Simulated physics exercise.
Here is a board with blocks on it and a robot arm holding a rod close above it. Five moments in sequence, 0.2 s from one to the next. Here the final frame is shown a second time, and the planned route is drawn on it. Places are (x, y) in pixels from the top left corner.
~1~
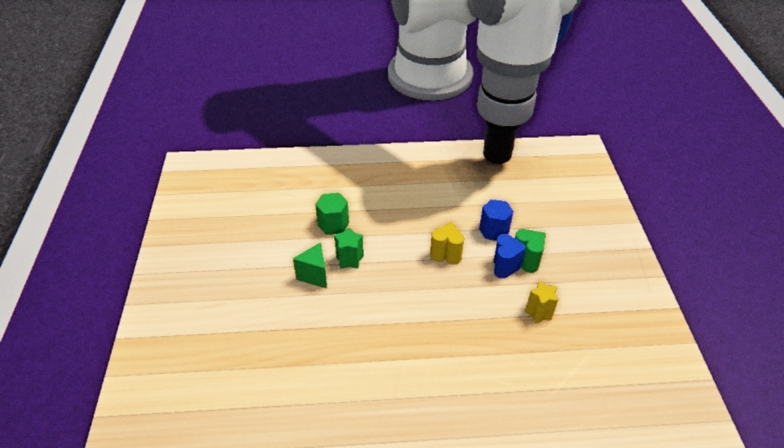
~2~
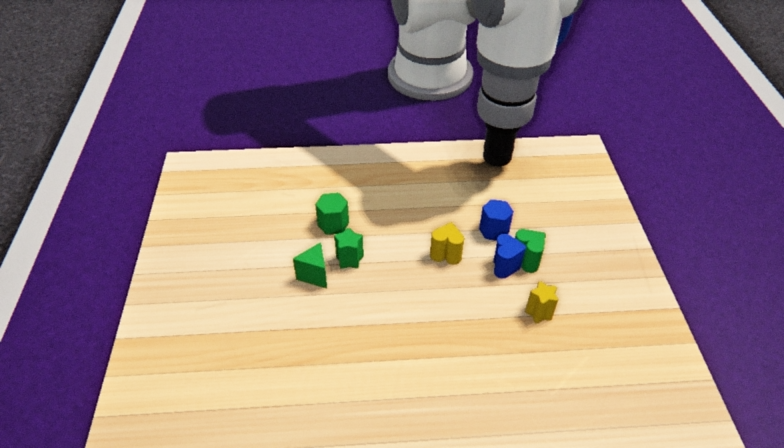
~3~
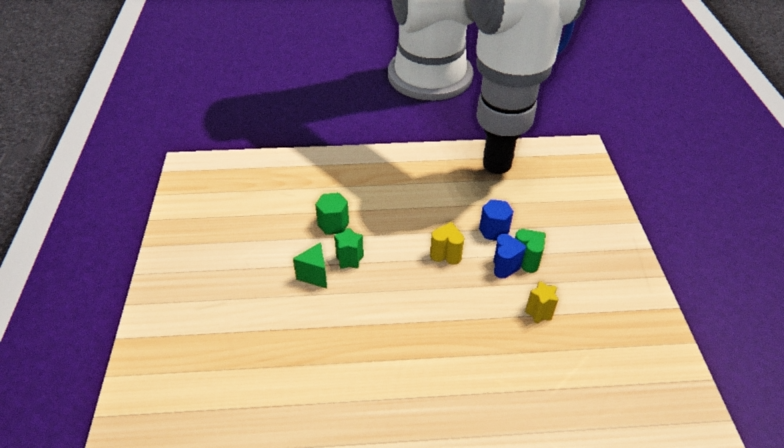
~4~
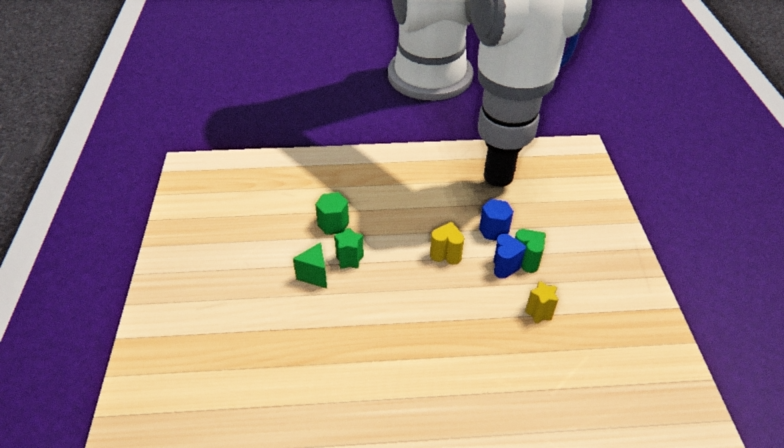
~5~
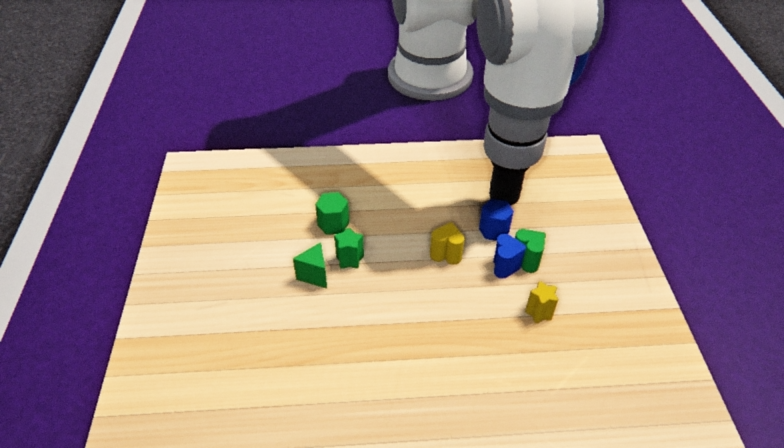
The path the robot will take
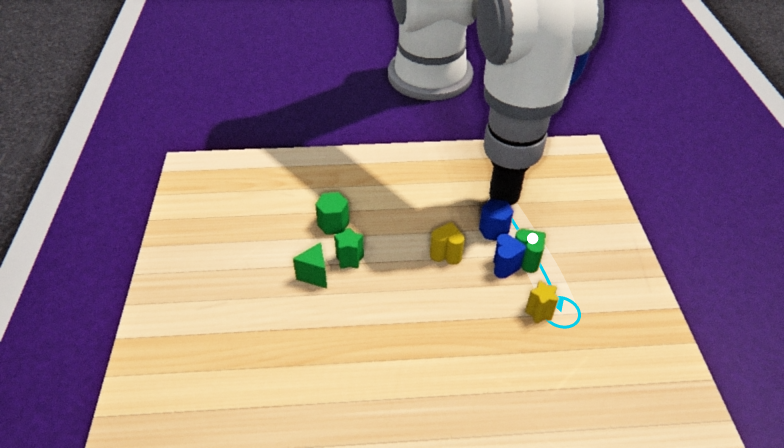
The robot arm moves its black rod down the board to the blue hexagon among still blocks.
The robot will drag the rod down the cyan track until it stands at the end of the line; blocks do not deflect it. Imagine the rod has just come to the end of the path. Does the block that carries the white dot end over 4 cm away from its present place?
Yes.
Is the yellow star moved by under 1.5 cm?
Short answer: No.
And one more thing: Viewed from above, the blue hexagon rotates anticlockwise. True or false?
The claim does not hold.
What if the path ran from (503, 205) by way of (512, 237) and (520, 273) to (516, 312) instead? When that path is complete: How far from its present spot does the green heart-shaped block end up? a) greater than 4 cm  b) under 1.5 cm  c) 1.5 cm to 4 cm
My answer is option a.
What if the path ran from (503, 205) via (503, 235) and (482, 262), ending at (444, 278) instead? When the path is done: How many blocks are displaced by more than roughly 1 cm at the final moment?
When the path ends, I think you'll find three or more blocks out of place by more than 1 cm.
Drawn move, from (503, 205) through (533, 254) to (561, 312); the dot is on the green heart-shaped block.
On the path given first. One third of the way, rod at (525, 228); blue hexagon at (497, 219), turned 55° clockwise.
Two thirds of the way, rod at (546, 263); blue hexagon at (497, 219), turned 55° clockwise; blue heart-shaped block at (509, 250), turned 30° clockwise; green heart-shaped block at (540, 272), turned 25° clockwise; yellow star at (545, 297), turned 20° anticlockwise.
At the end, rod at (564, 303); blue hexagon at (497, 219), turned 55° clockwise; blue heart-shaped block at (509, 250), turned 30° clockwise; green heart-shaped block at (532, 285), turned 60° clockwise; yellow star at (544, 306), turned 50° anticlockwise.
